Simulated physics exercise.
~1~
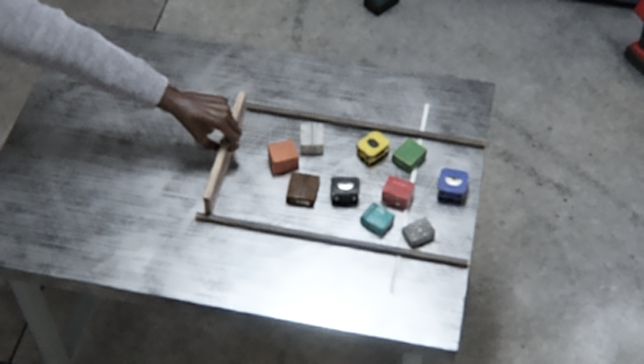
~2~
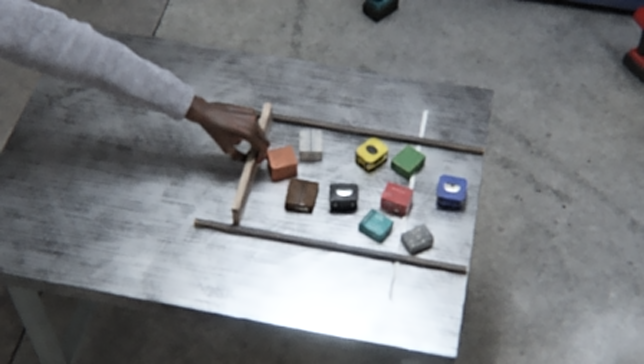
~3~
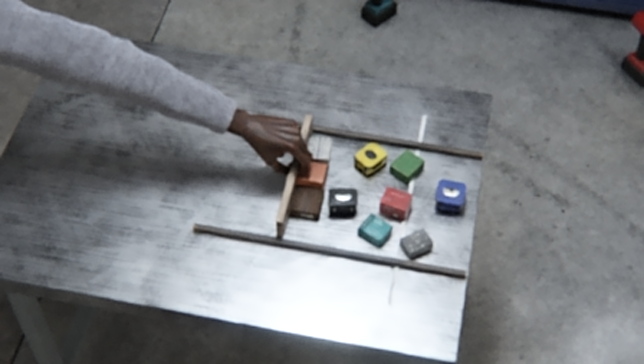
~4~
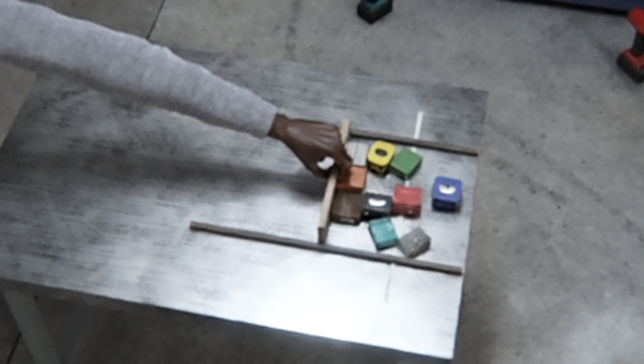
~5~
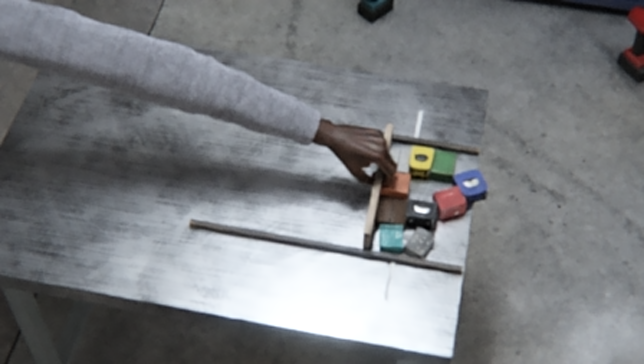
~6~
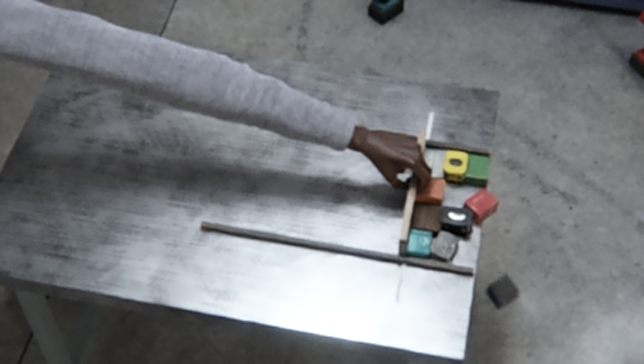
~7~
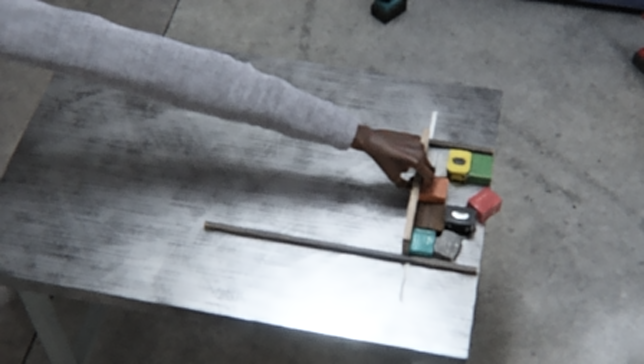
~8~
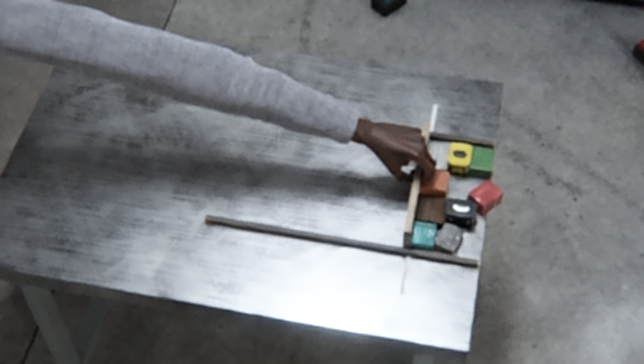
A hand pushes a board rightward, bunching small blocks together until the blue one falls off.
